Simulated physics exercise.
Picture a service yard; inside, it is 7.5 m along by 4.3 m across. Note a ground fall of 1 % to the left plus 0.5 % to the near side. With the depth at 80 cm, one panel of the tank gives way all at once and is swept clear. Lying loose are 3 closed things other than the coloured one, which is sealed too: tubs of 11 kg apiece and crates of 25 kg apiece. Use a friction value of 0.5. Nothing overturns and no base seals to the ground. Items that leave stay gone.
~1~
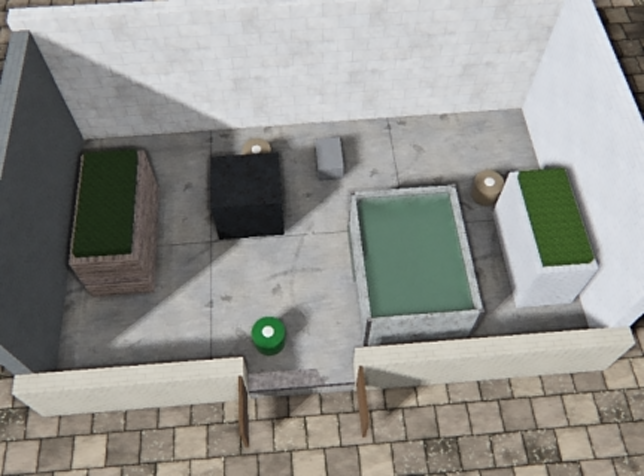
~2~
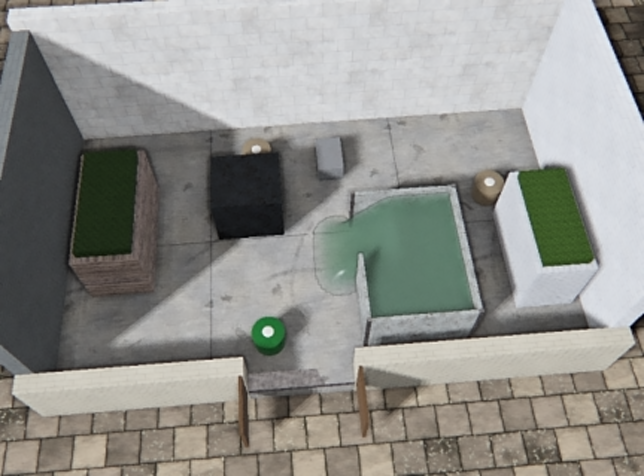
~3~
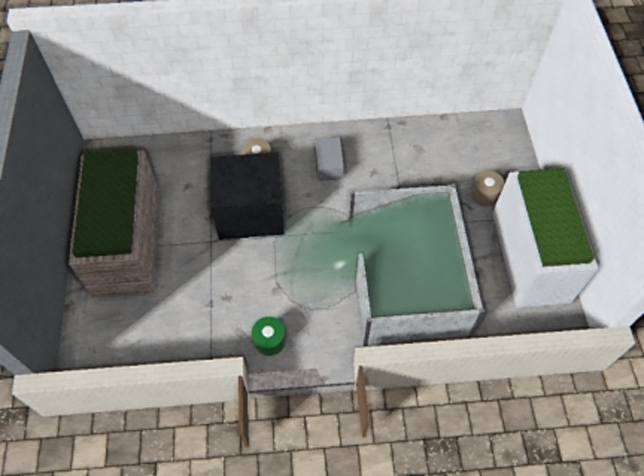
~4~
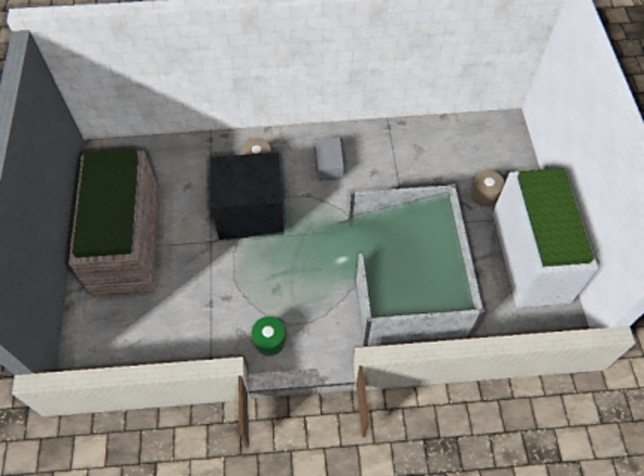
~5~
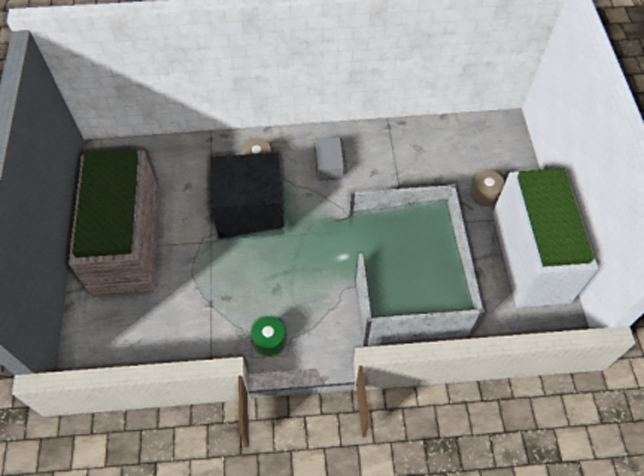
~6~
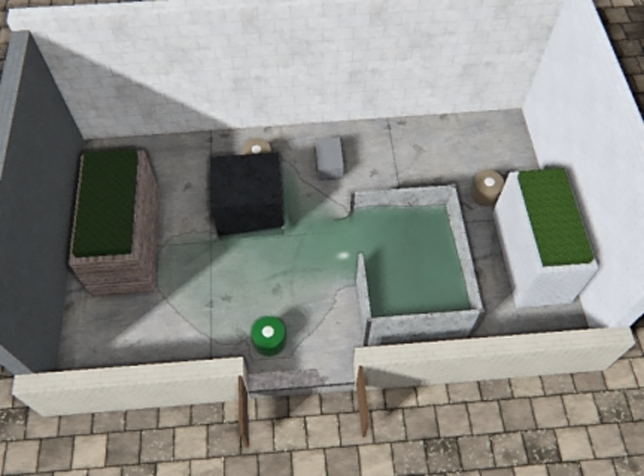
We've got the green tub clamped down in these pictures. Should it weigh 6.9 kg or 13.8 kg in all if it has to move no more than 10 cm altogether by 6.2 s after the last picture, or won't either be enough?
To my eye, it moves too far either way.
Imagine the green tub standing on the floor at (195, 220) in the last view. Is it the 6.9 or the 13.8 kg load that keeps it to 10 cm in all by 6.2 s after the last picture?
Both fall short.
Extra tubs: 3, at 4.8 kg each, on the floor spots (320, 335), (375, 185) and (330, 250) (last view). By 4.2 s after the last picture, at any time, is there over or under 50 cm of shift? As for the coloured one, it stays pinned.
Each in turn: Not that far, not that far, further than that.
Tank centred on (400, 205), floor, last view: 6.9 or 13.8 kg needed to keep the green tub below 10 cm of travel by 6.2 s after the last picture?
In that case the answer is that both weights fall short.
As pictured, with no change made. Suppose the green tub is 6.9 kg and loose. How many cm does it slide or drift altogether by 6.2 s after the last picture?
Adding it all up, something like 100 cm.
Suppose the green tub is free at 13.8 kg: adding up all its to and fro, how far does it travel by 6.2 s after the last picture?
Close to 40 cm, all told.
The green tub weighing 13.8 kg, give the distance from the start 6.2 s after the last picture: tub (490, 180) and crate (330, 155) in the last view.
Net shift, one by one: 0 cm / 20 cm.
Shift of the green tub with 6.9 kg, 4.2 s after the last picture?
About 80 cm.
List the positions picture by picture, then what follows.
The first picture shows the green tub at (268, 332), on the bottom; water covers 2.7 m2; 0 of 4 have shifted.
The second picture shows the green tub at (268, 332), on the bottom; 3.3 m2 under water; 0 of 4 have shifted.
The third picture shows the green tub at (268, 332) rests on the ground; water covers 4.3 m2; 0 of 4 have shifted.
The fourth picture shows the green tub at (268, 332), on the bottom; water covers 5.4 m2; 0 of 4 have shifted.
The fifth picture shows the green tub at (268, 332) rests on the ground; 6.4 m2 under water; 0 of 4 have shifted.
The sixth picture shows the green tub at (268, 332) rests on the ground; 7.6 m2 under water; 0 of 4 have shifted.
Then, 0.6 s after the last picture the green tub would be 4 cm from its start with 6.9 kg and 0 cm from its start with 13.8 kg; 2 cm of water round it then.
Then, 2.3 s after the last picture the green tub would be 41 cm from its start with 6.9 kg and 0 cm from its start with 13.8 kg; 3 cm of water round it then.
Then, 4.2 s after the last picture the green tub would be 72 cm from its start with 6.9 kg and 9 cm from its start with 13.8 kg; 6 cm of water round it then.
Then, 6.2 s after the last picture the green tub would be 76 cm from its start with 6.9 kg and 45 cm from its start with 13.8 kg; 3 cm of water round it then.
